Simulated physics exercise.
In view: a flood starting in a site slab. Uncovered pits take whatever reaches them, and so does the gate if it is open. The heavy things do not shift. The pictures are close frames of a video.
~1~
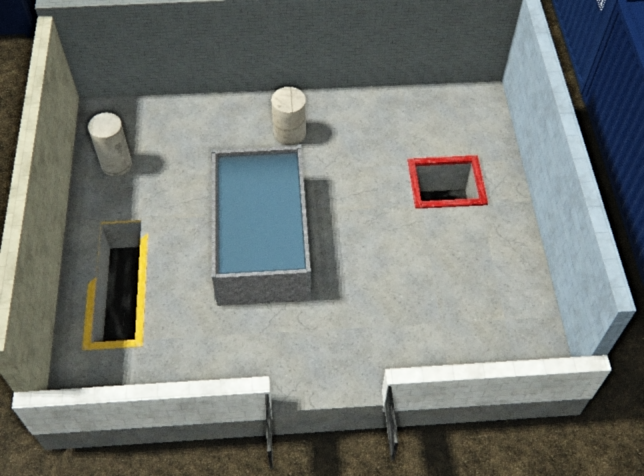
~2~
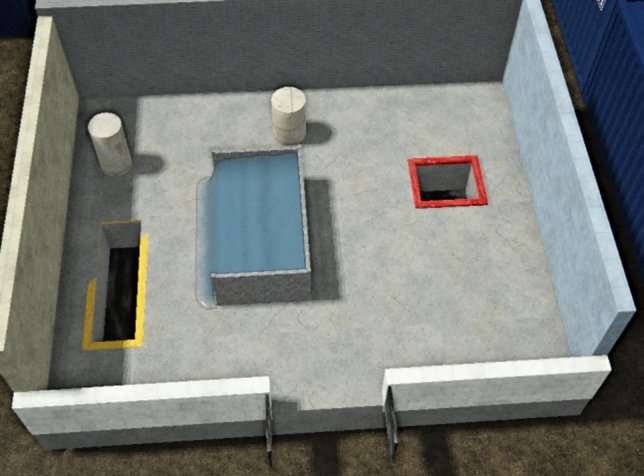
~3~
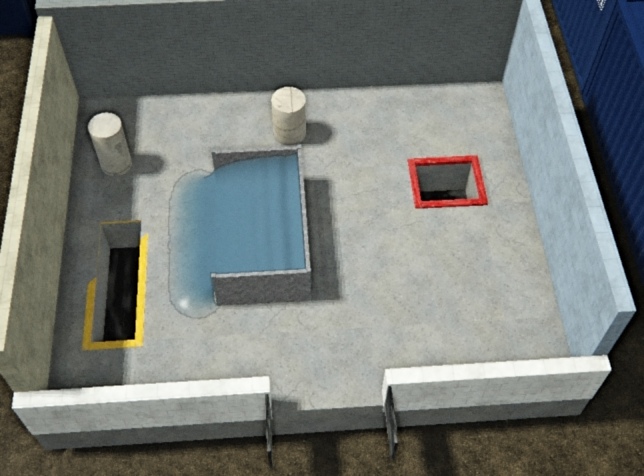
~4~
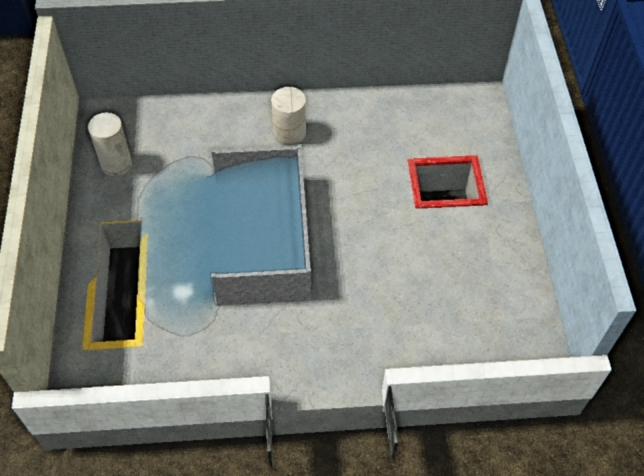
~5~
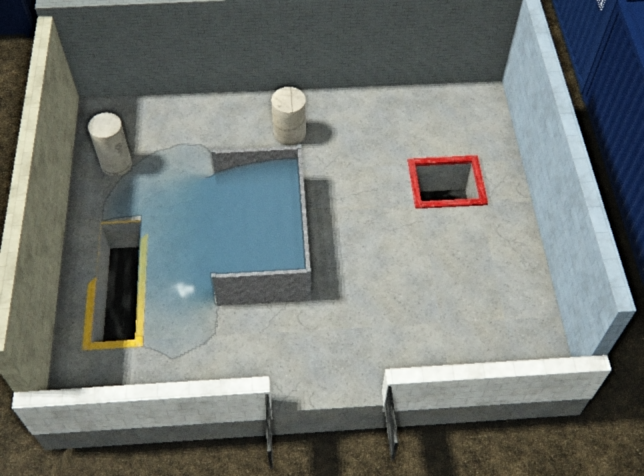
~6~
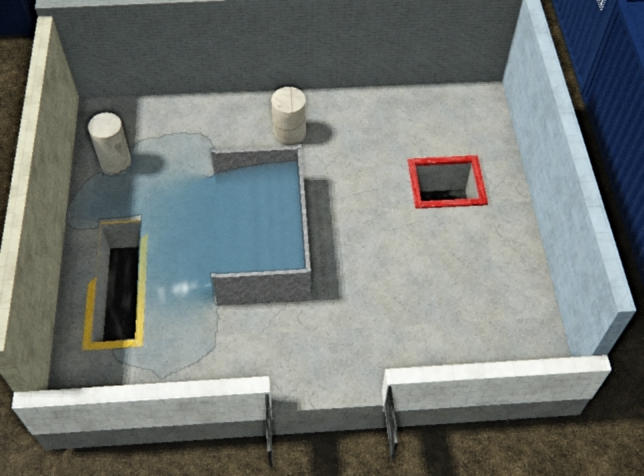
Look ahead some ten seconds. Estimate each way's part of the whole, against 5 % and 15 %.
In the end: The gate takes under 5 %; the red pit takes under 5 %; the yellow pit takes over 15 %.
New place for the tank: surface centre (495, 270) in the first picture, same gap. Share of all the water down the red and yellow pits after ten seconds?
In per cent: Red 0, yellow 45.
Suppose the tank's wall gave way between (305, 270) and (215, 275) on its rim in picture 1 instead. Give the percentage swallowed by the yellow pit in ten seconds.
Per cent: Yellow 25.
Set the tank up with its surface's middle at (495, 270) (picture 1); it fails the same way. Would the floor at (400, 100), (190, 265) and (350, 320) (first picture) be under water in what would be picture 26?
In turn: Free of water, covered, flooded.
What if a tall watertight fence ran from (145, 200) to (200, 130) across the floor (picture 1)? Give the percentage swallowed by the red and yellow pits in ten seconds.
Parts in a hundred: Red 0, yellow 75.
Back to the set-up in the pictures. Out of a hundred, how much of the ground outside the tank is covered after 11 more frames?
Close to 25 %.
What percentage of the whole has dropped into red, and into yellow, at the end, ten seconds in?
About 0 and 72 per cent.
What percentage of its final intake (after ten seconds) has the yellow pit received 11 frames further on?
Near 60 in a hundred.
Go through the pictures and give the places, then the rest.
The first frame shows still water in the tank at (259, 211).
In the second frame, water pours out at (219, 230) and has run to a hidden place.
In the third frame, water pours out at (219, 232) and has run to (193, 174).
In the fourth frame, the front is at (180, 164), out from the gap at (219, 234).
In the fifth frame, water pours out at (219, 234) and has run to (157, 155).
In the sixth frame, water pours out at (219, 235) and has run to (75, 202).
A moment on, water covers 25 % of the floor; the gate 0 %, the red pit 0 %, the yellow pit 27 %.
Next, water covers 25 % of the floor; the gate 0 %, the red pit 0 %, the yellow pit 43 %.
Then, water covers 30 % of the floor; the gate 0 %, the red pit 0 %, the yellow pit 56 %.
Later, water covers 50 % of the floor; the gate 0 %, the red pit 0 %, the yellow pit 65 %.
In the end, water covers 45 % of the floor; the gate 1 %, the red pit 0 %, the yellow pit 71 %.
